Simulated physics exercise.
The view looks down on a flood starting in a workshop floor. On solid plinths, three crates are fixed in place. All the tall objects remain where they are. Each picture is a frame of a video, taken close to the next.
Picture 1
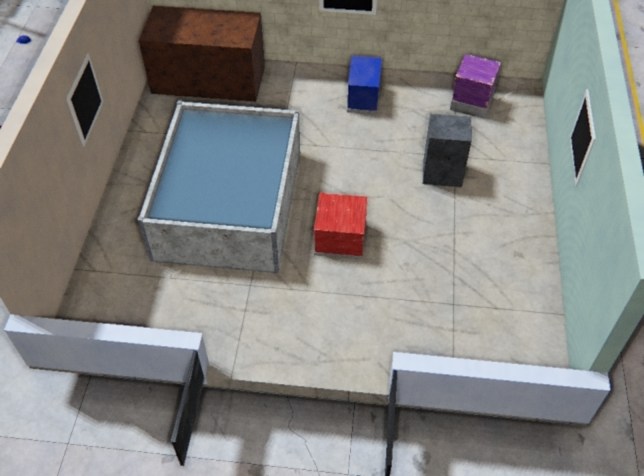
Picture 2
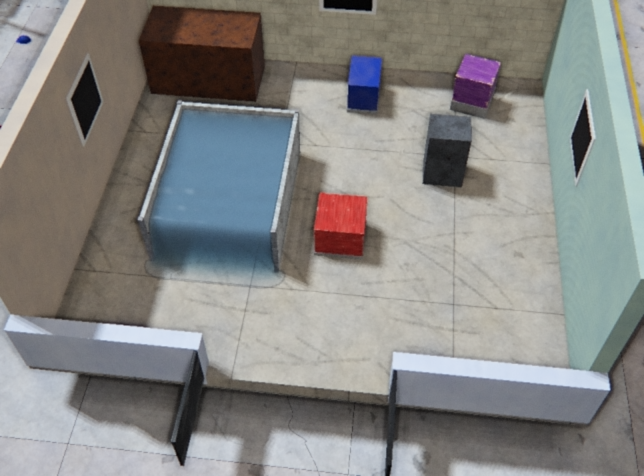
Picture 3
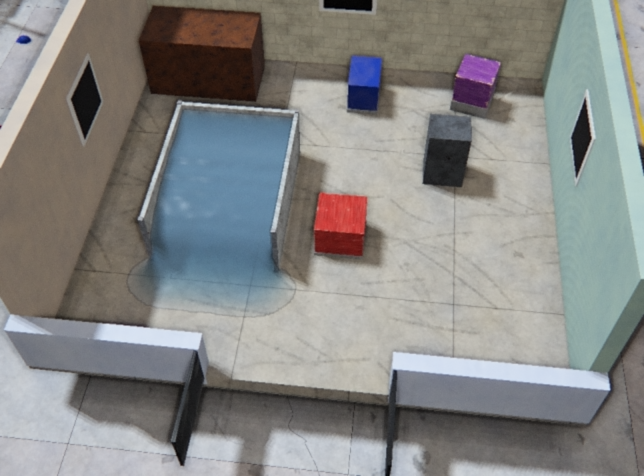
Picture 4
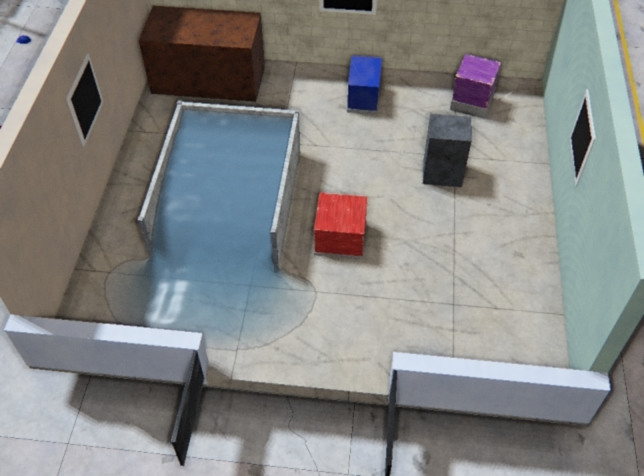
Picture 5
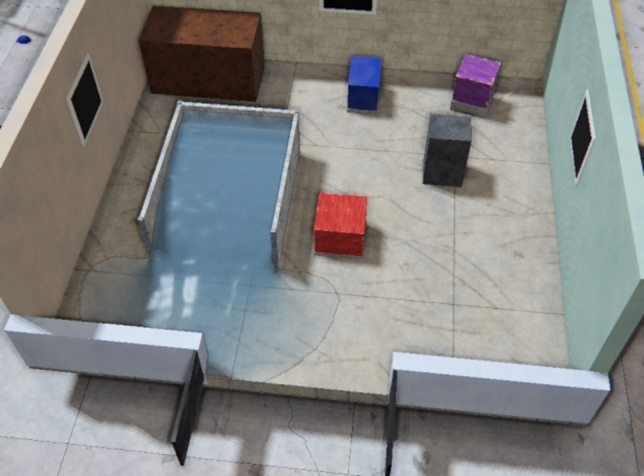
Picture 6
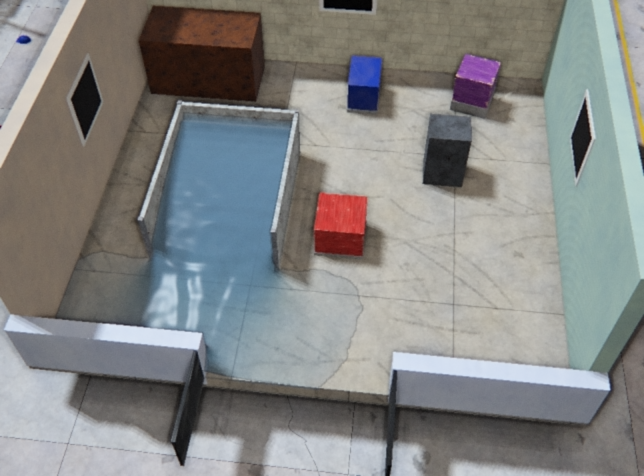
The footage shows a walled room with a water-filled tank and several coloured blocks; the tank's near side opens and water pours out, spreading across the floor toward the front wall and doorway while the blocks stay still.
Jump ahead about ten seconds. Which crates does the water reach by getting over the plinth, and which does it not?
My prediction: The red crate will be out of the water's reach; the purple crate will be out of the water's reach; the blue crate will be within the water's reach.
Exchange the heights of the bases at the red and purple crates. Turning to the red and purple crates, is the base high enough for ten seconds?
I reckon the red crate is left unharmed but the purple crate is inundated.
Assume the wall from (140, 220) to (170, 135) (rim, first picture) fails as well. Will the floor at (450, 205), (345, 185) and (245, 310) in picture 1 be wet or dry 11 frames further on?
First: Spared by the leak. Second: Spared by the leak. Third: Reached by the flood.
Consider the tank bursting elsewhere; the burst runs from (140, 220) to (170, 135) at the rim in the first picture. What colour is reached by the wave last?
The one in purple, by my reading.
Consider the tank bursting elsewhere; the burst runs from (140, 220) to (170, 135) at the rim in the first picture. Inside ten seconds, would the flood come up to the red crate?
As far as I can tell, the red crate is overrun.
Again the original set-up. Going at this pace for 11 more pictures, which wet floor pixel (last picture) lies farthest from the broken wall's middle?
My guess is roughly (485, 388).
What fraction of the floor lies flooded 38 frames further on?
Share estimate: About 70 per cent.
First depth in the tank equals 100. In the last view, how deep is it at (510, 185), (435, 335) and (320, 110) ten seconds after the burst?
My figures are about 8, 6 and 6 percent.
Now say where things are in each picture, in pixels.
Still water in the water tank at (224, 166), in the first picture.
The front is at (282, 274), out from the gap at (213, 253), in the second picture.
Water pours out at (213, 253) and has run to (286, 298), in the third picture.
The front is at (295, 320), out from the gap at (213, 255), in the fourth picture.
The front is at a hidden place, out from the gap at (213, 255), in the fifth picture.
The front is at a hidden place, out from the gap at (213, 256), in the sixth picture.
A moment on, water covers 20 % of the floor; the red crate not reached, the purple crate not reached, the blue crate not reached.
Next, water covers 25 % of the floor; the red crate not reached, the purple crate not reached, the blue crate not reached.
Then, water covers 35 % of the floor; the red crate not reached, the purple crate not reached, the blue crate not reached.
Later, water covers 70 % of the floor; the red crate water round its plinth, the purple crate not reached, the blue crate water round its plinth.
In the end, water covers 95 % of the floor; the red crate stayed above the water, the purple crate stayed above the water, the blue crate was topped.
